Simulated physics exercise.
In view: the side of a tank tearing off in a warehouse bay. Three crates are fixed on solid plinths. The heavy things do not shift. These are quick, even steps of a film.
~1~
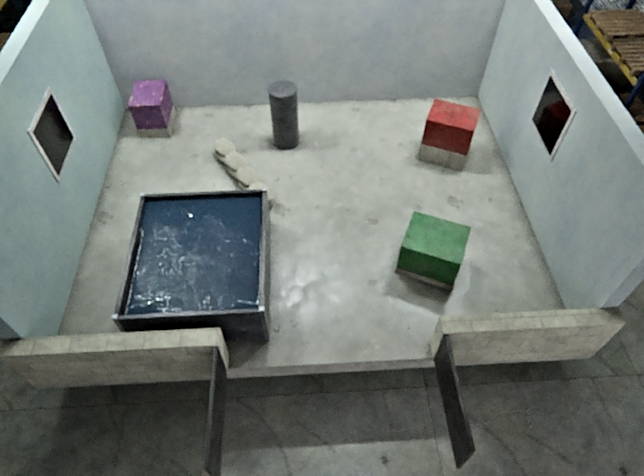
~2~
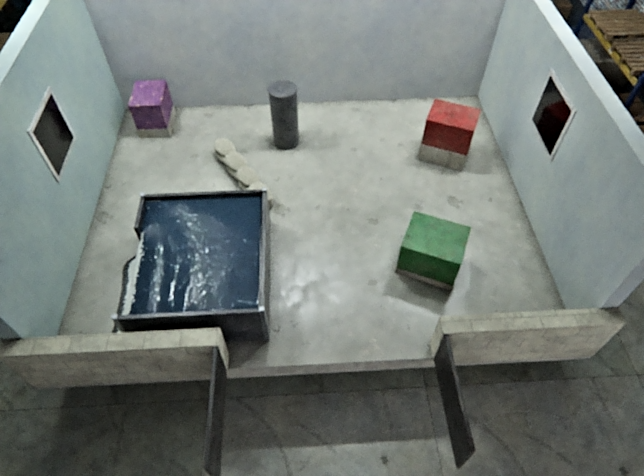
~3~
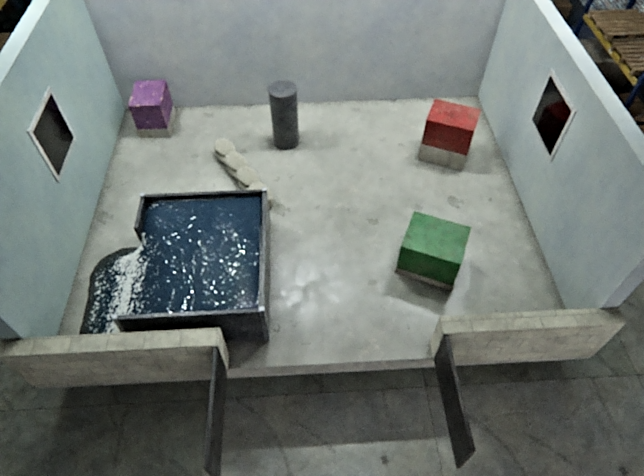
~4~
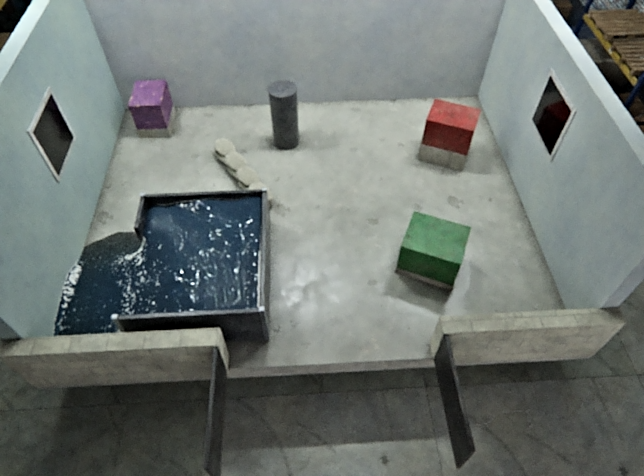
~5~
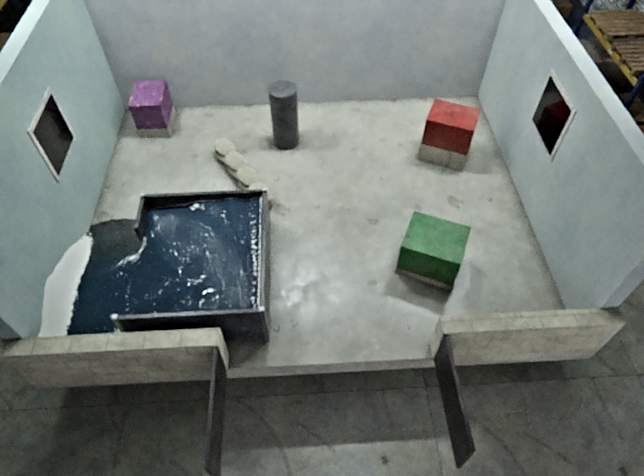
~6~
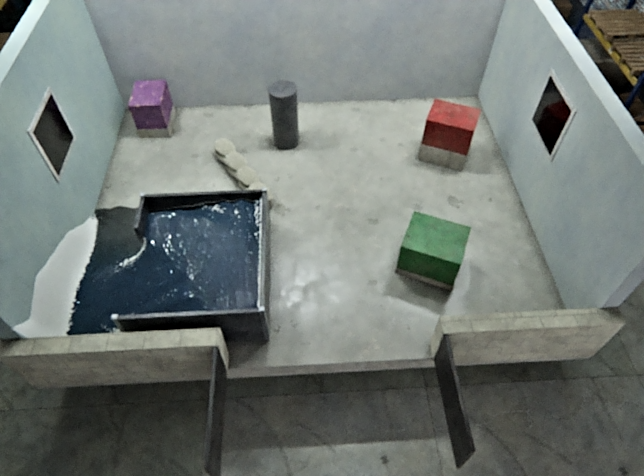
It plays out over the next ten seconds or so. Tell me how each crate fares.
One by one: The green crate keeps dry; the red crate keeps dry; the purple crate is soaked.
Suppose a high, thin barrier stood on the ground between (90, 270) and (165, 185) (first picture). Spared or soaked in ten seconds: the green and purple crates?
One by one: Green crate escapes it; purple crate keeps dry.
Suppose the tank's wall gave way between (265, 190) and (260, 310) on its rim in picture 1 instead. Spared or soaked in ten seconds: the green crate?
In short: Green takes water.
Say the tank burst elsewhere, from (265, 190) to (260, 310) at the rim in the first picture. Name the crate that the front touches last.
The purple one.
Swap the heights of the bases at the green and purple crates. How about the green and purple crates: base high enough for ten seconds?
One by one: The green crate is safe, the purple crate is wetted.
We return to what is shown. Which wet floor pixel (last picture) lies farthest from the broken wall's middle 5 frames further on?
Close to (116, 142).
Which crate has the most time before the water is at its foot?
That is the red one.
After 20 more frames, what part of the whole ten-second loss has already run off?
I make it 40 per cent.
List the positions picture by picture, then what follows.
Still water in the water tank at (198, 251), in the first frame.
Water pours out at (139, 289) and has run to a hidden place, in the second frame.
Water pours out at (141, 291) and has run to (107, 260), in the third frame.
The front is at (83, 252), out from the gap at (141, 292), in the fourth frame.
The front is at (90, 229), out from the gap at (141, 292), in the fifth frame.
Water pours out at (141, 292) and has run to (95, 213), in the sixth frame.
A moment on, water covers 15 % of the floor; the green crate not reached, the red crate not reached, the purple crate not reached.
Next, water covers 30 % of the floor; the green crate not reached, the red crate not reached, the purple crate water round its plinth.
Then, water covers 40 % of the floor; the green crate water round its plinth, the red crate not reached, the purple crate water round its plinth.
Later, water covers 60 % of the floor; the green crate water round its plinth, the red crate water round its plinth, the purple crate water round its plinth.
In the end, water covers 90 % of the floor; the green crate stayed above the water, the red crate stayed above the water, the purple crate was topped.
